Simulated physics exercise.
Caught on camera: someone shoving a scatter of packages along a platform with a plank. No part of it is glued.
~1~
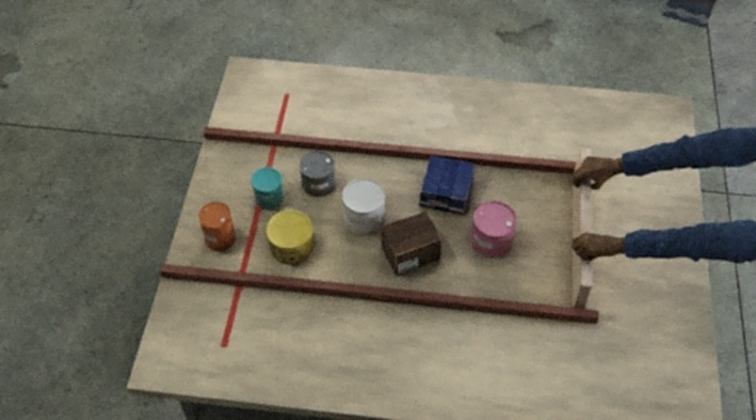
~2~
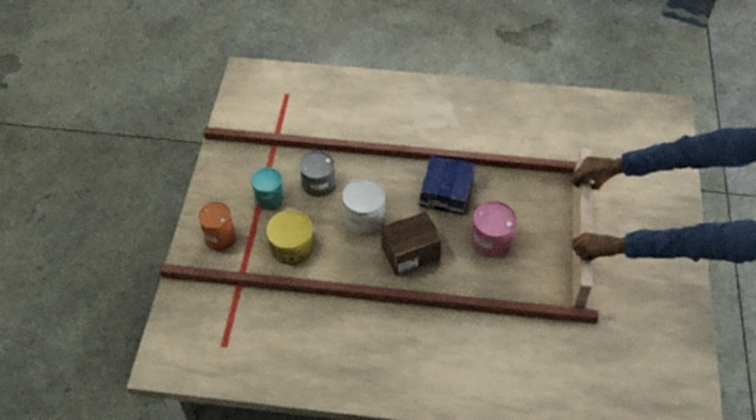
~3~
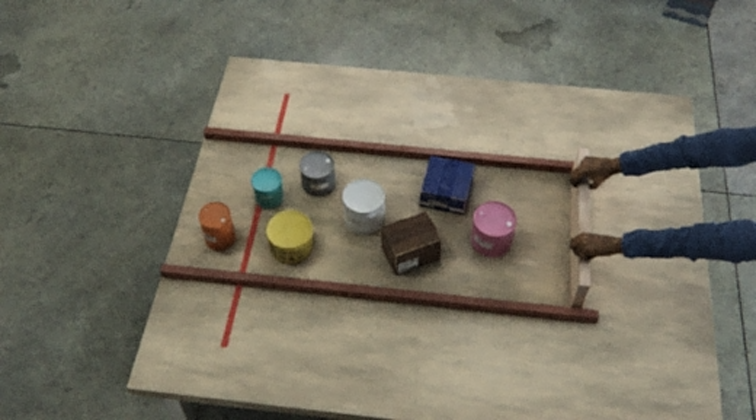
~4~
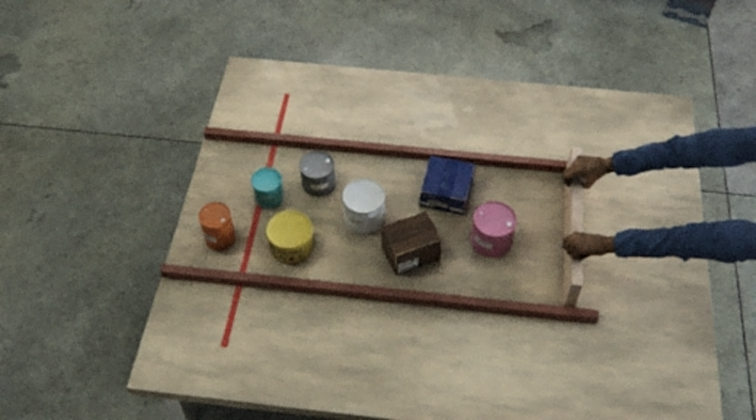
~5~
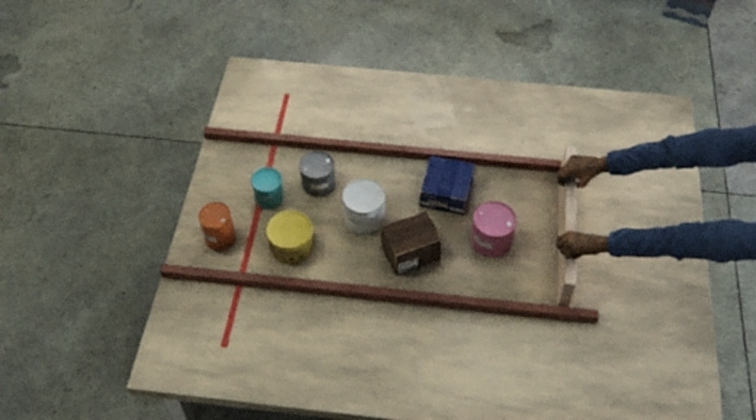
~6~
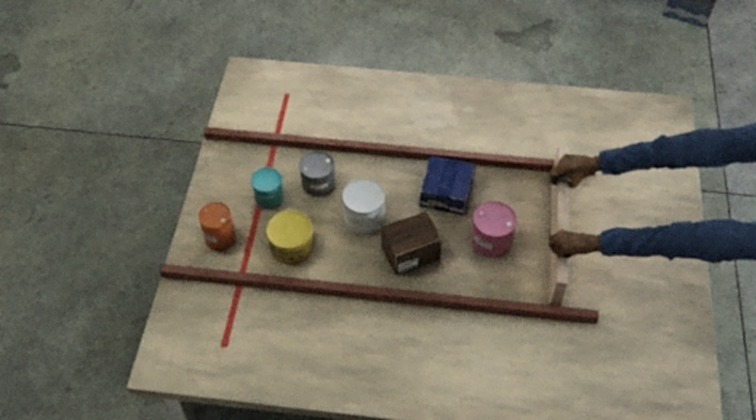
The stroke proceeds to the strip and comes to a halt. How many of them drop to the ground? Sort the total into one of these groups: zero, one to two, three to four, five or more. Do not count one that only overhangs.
It goes in the group one to two.
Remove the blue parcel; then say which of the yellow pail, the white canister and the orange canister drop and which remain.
The yellow pail is still up, the white canister is still up and the orange canister goes down.
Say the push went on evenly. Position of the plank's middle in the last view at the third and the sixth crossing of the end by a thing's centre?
Pixels, in order: Around (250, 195), around (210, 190).
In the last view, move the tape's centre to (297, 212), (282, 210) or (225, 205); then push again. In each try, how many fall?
The three tries give 0, 0 and 5.
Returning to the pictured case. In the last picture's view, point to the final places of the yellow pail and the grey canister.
The yellow pail ends at (191, 227) and the grey canister at (205, 161).
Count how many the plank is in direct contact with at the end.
It touches 3.
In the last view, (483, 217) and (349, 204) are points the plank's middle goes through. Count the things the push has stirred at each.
At the first spot 1, then 7.
Early on, none off yet; orange canister at rest near (218, 227); turquoise pail at rest near (268, 189); yellow pail at rest near (290, 238).
Finally, the number that fall off is one or two; lost, turquoise pail and orange canister.
